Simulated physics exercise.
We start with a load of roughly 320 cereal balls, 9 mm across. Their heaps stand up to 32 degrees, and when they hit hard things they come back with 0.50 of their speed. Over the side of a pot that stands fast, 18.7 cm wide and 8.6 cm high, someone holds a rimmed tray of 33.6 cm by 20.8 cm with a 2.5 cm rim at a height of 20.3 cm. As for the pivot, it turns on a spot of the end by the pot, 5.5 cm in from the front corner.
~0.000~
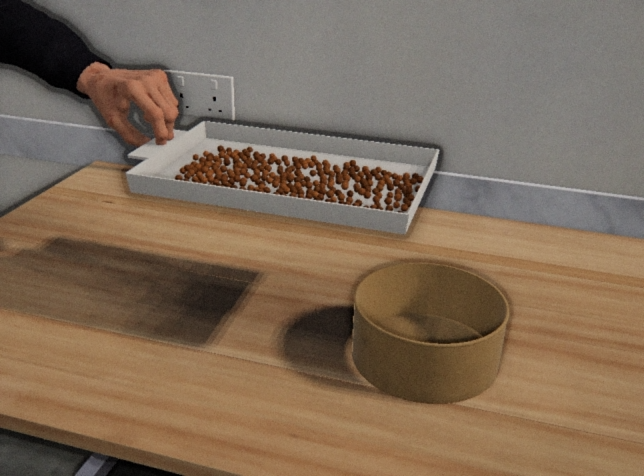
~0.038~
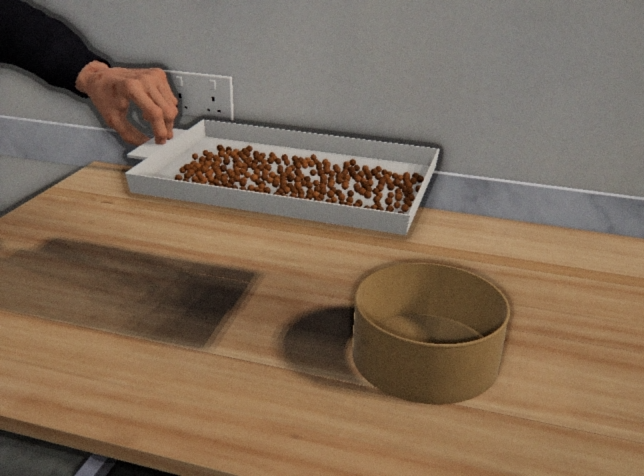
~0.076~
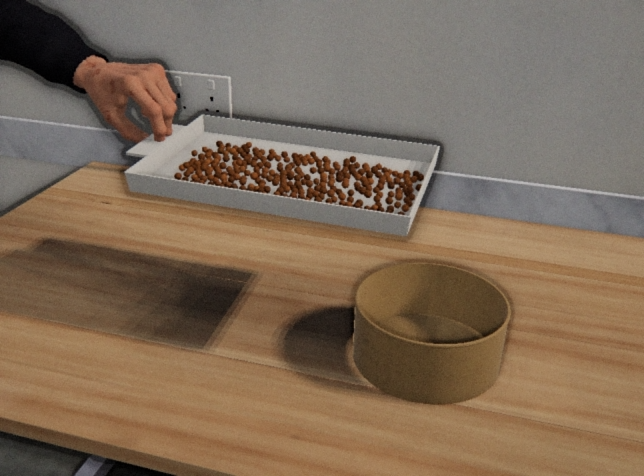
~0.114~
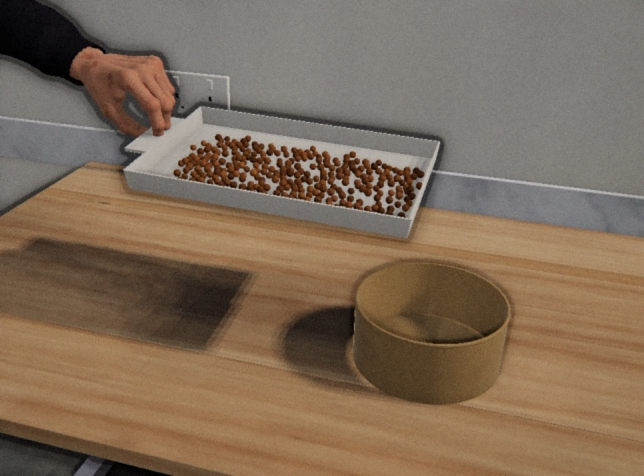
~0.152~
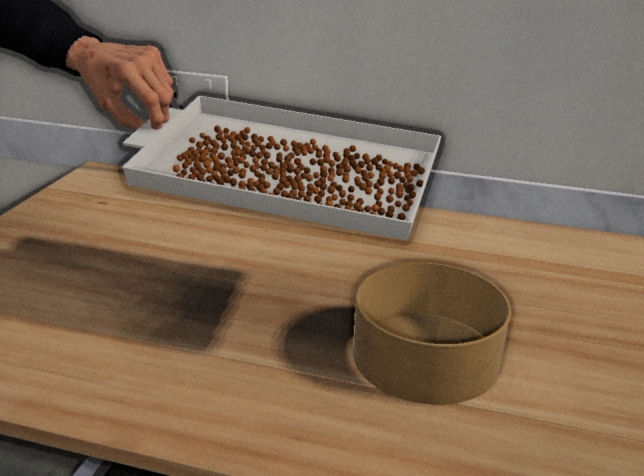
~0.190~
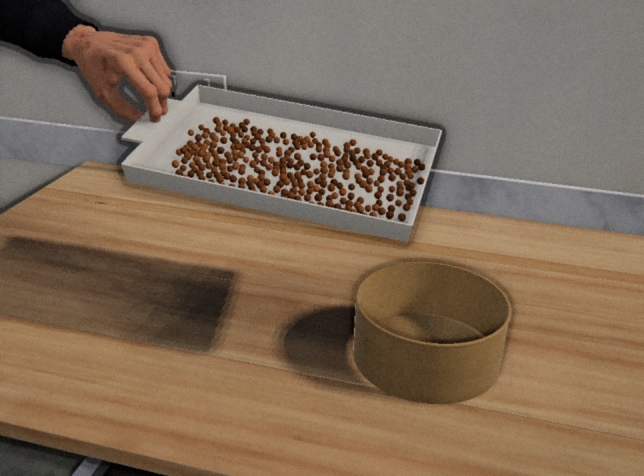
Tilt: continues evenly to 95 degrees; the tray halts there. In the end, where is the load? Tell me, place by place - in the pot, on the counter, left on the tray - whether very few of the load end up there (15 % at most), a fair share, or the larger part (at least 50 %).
Pot - a fair share, counter - the larger part, tray - very few.
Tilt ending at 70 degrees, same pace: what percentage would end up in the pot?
Then about 0 per cent.
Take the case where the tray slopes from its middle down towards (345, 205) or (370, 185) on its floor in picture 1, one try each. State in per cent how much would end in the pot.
First try: About 70 percent; second try: About 65 percent.
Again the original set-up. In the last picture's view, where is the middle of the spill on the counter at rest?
(285, 411), roughly.
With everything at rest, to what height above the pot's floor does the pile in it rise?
It reaches roughly 1.5 cm.
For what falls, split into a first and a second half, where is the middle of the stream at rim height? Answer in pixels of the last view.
Early: About (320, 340); late: About (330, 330).
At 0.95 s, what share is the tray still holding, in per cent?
About 100 per cent.
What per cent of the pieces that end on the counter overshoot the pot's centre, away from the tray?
Some 10 per cent.
After 0.64 s, tilt 51 degrees; the tray holds 100 %, the pot 0 %.
Then, at 0.95 s, tilt 79 degrees; the tray holds 100 %, the pot 0 %.
Then, at 1.35 s, tilt 95 degrees; the tray holds 35 %, the pot 5 %.
At rest (2.4 s), pot 30 %, counter 70 %, tray 0 %.
